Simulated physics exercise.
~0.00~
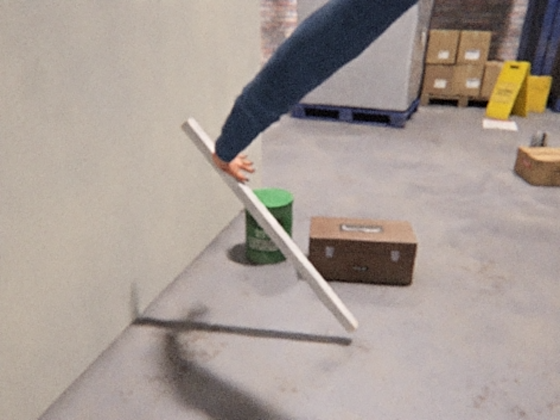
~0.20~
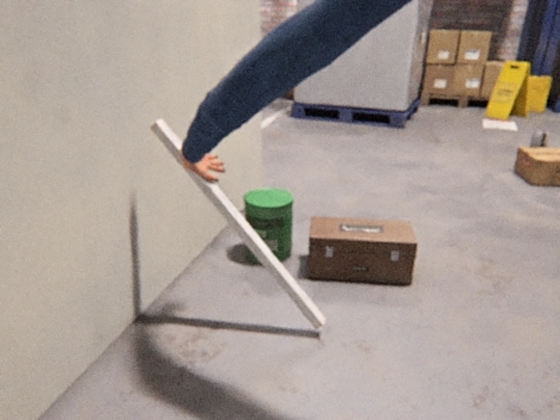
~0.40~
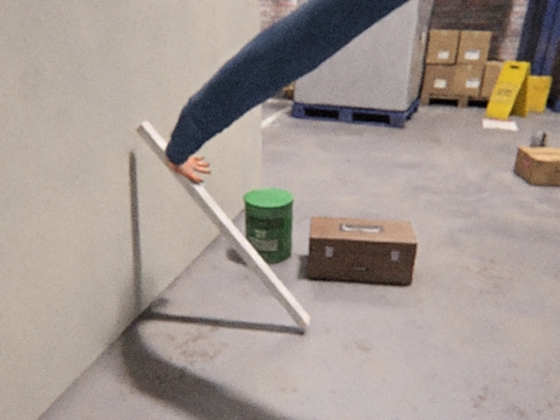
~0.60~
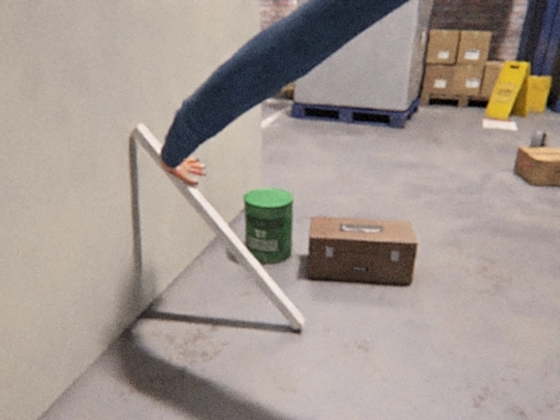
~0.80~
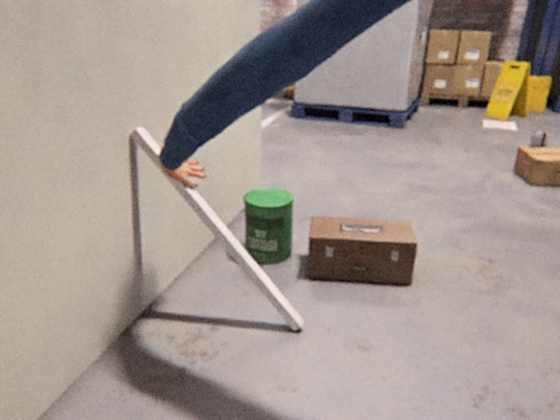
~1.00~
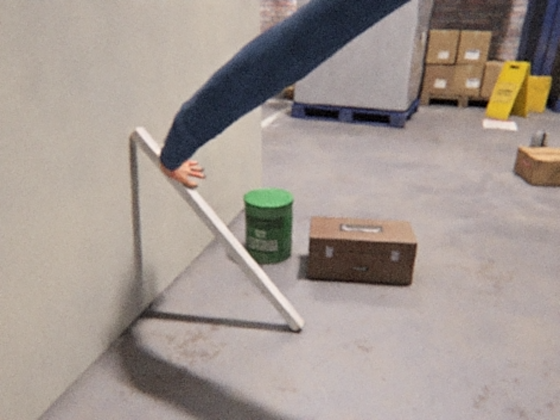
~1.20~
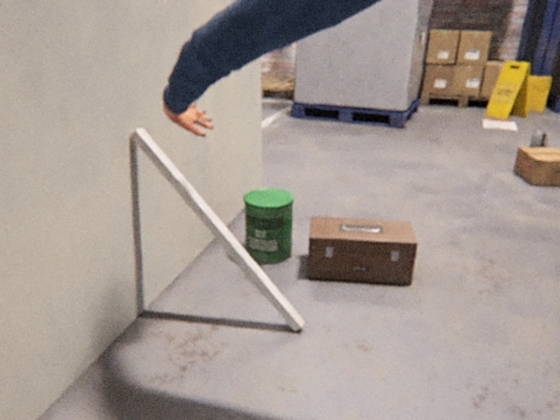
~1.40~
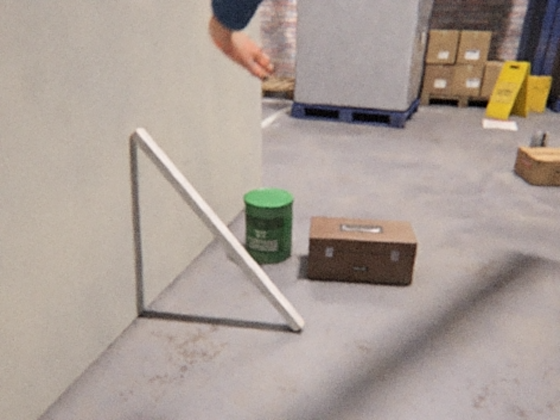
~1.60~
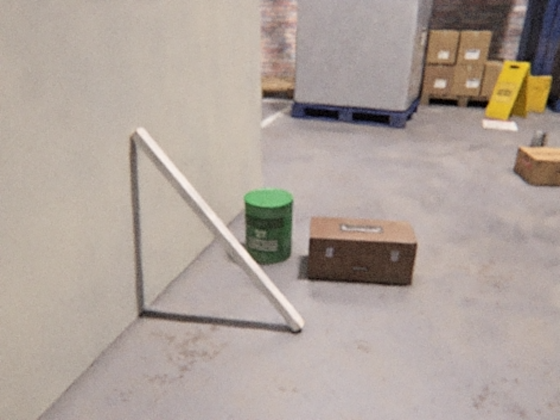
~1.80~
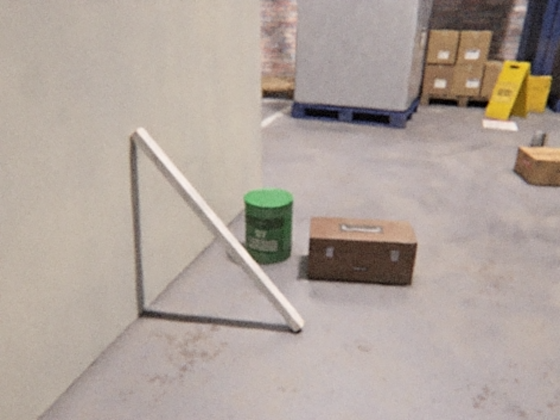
A white pole, held near its top by a hand in a dark blue sleeve, slants toward a pale wall on the left of a concrete warehouse floor, seen from slightly above by a still camera. A green pail stands behind it and a brown toolbox sits to the right, with stacked boxes and yellow floor signs in the background. The hand moves the pole left until its top rests against the wall, and holds it there briefly. Then the hand lets go and withdraws upward out of view. The pole stays leaning, and the pail and toolbox remain in place.
